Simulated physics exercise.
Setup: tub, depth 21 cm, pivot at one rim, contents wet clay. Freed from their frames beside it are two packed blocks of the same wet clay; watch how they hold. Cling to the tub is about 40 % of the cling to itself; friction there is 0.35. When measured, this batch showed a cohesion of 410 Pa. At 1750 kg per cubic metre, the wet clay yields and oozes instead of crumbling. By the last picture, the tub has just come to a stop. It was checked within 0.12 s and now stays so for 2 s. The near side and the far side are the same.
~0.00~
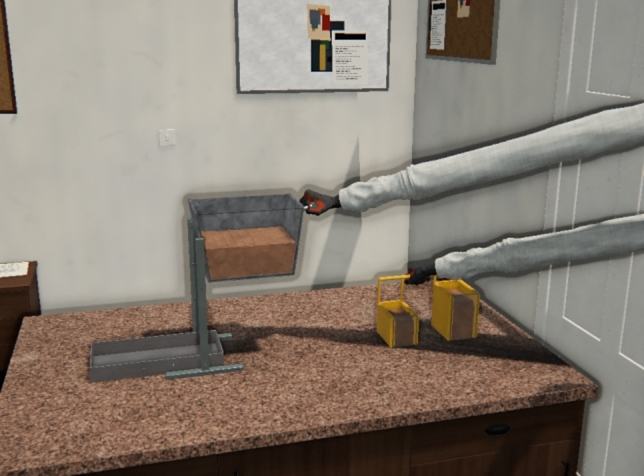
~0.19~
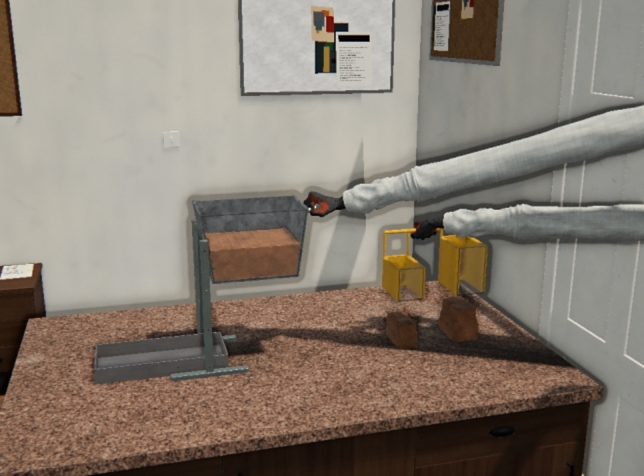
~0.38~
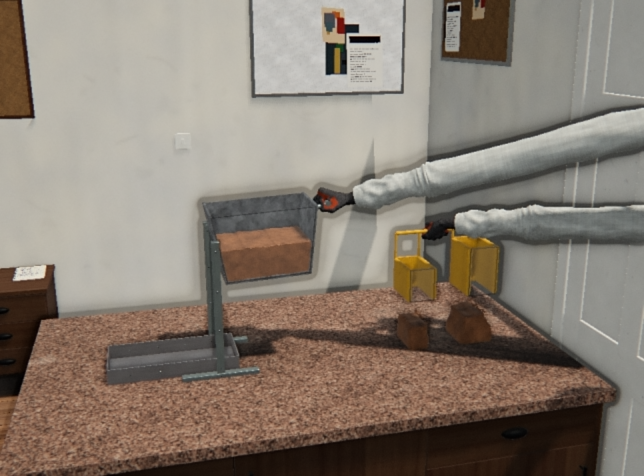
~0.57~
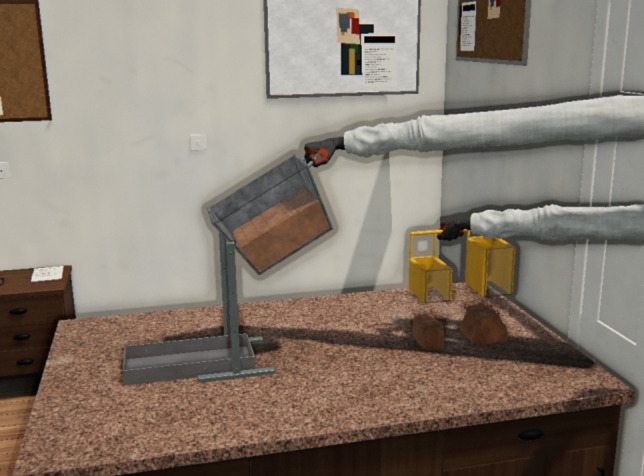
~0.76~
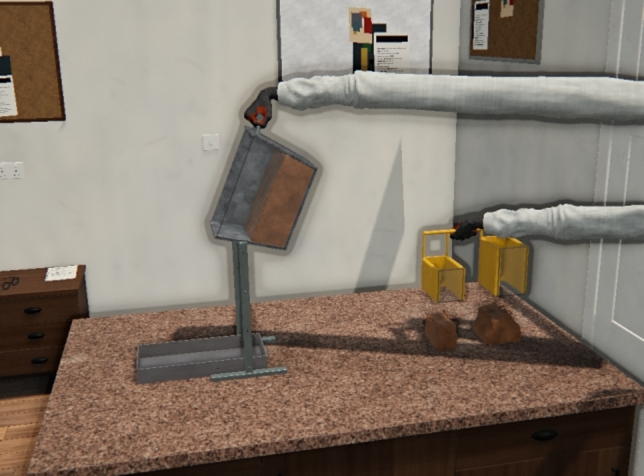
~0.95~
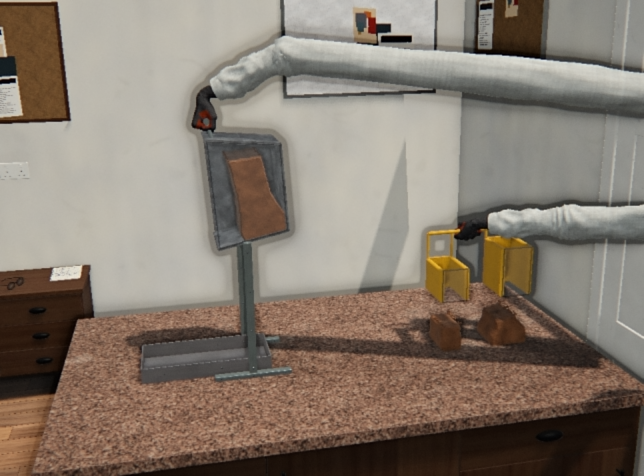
In a pale-walled room with pinboards, a speckled reddish-brown counter is seen from slightly above, the camera drifting a little leftward. A grey tub of brown wet clay sits on a stand above a grey tray at left, with two yellow box moulds at right. One grey-sleeved arm lifts the moulds off two clay blocks, the taller slumping, then the other swings the tub up onto its side, clay still inside.
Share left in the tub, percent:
45 %.
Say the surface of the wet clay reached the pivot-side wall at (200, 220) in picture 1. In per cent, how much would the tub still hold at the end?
I'd put it close to 25 in a hundred.
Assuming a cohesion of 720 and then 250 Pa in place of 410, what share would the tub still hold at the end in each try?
Try one gives 50 per cent, try two gives 35 per cent.
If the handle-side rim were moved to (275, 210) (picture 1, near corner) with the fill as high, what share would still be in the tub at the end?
Roughly 55 %.
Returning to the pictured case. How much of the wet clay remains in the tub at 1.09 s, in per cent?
It comes to about 75 percent of the start.
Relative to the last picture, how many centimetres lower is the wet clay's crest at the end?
About 17 cm.
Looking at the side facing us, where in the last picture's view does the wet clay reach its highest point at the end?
It ends up highest close to (271, 213).
After 1.09 s, the tub is at 93 degrees and holds 76 %.
After 1.26 s, the tub is at 93 degrees and holds 46 %.
After 1.43 s, the tub is at 93 degrees and holds 45 %.
After 1.60 s, the tub is at 93 degrees and holds 45 %.
After 2.95 s, the tub is at 93 degrees and holds 45 %.
